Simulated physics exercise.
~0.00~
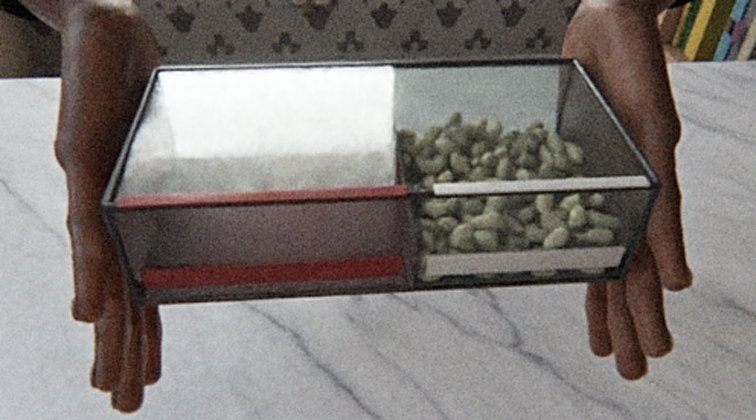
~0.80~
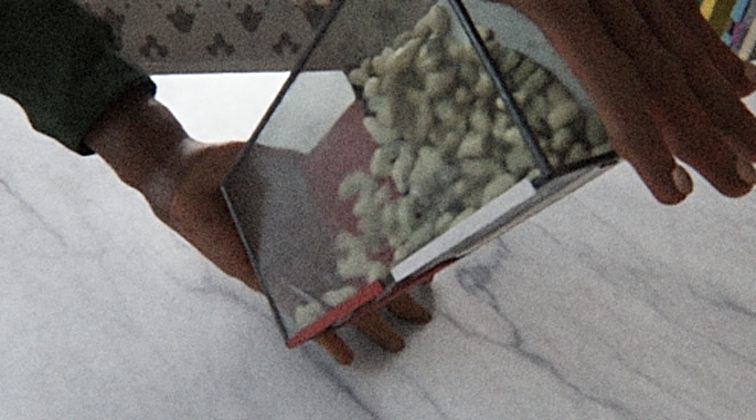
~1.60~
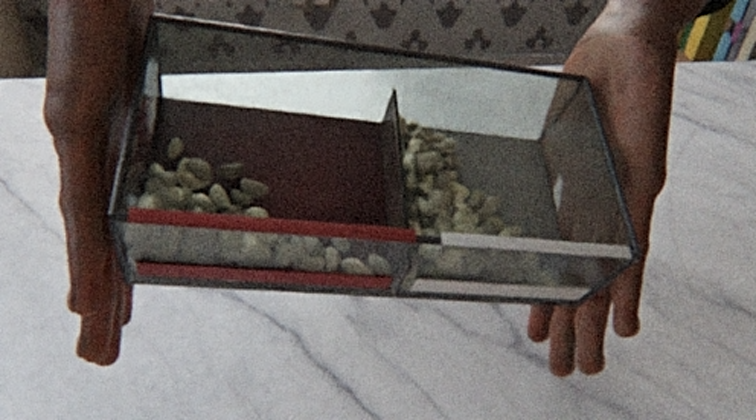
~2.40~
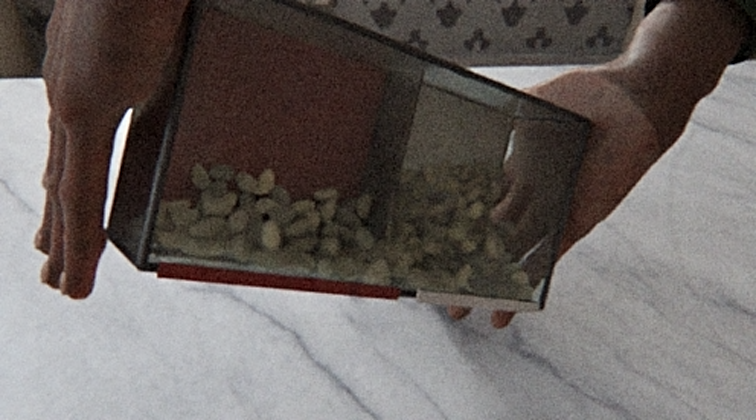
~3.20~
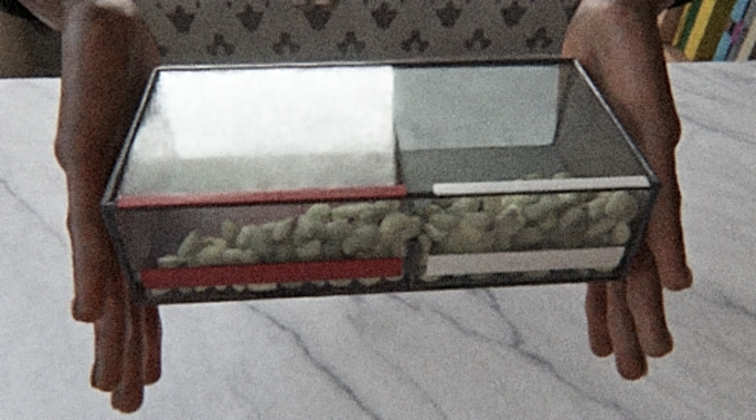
White beans tumbled about inside a clear lidded box as two hands tipped it one way and then another, some spilling from the white-marked compartment into the red-marked one, until it was held level again with beans spread across both sides.
